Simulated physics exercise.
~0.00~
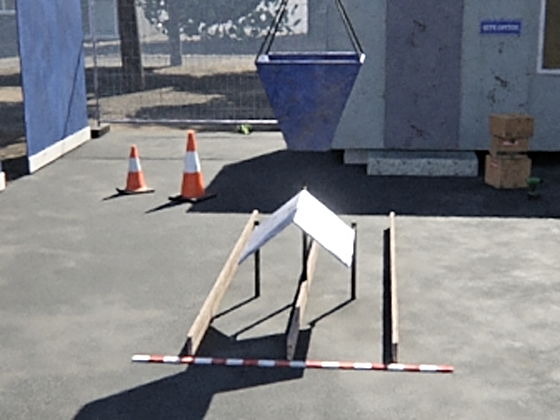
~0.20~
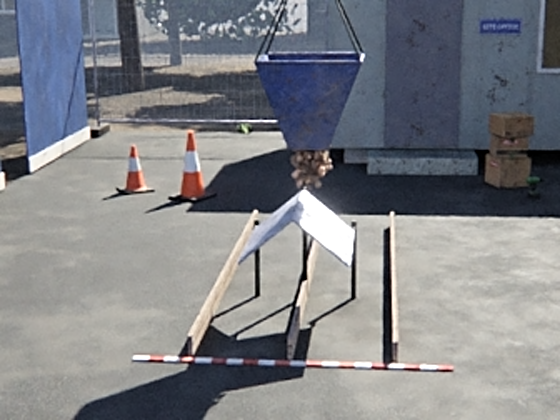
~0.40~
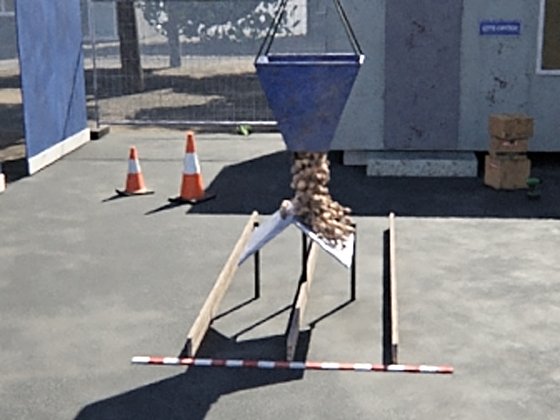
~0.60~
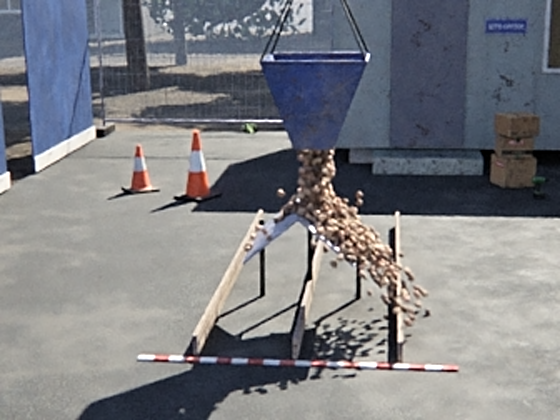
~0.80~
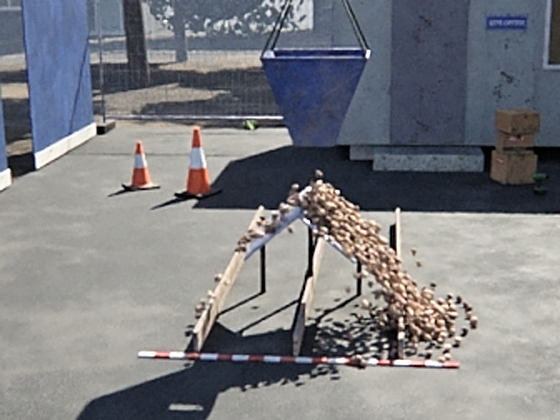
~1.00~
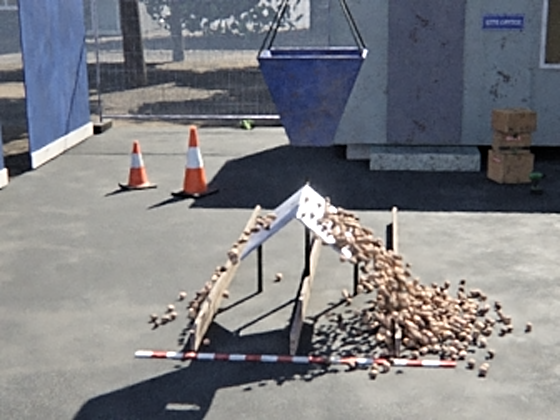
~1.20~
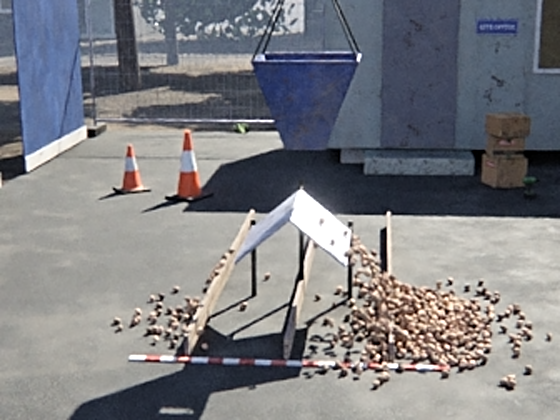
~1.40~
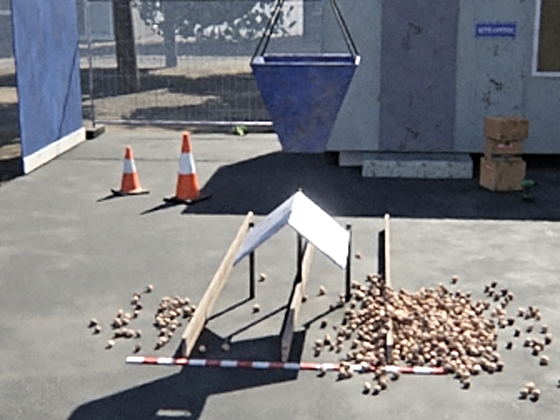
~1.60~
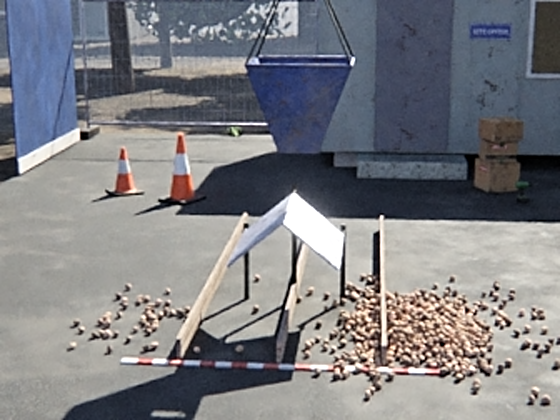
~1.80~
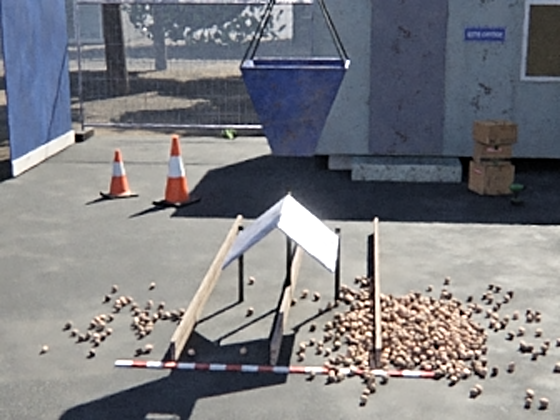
A blue skip hangs on dark cables above a white peaked steel slope in a sunlit paved yard, seen from slightly above by a gently swaying camera. Three wooden boards stand below, behind a red-and-white staff, with two orange cones to the left and brown boxes by a grey wall to the right. Rounded brown stones pour from the skip's bottom onto the peak. Most stream down the right slope and spill over the right board, while a few tumble left. The steel clears, leaving a large heap around the right board and a thin scatter at far left.
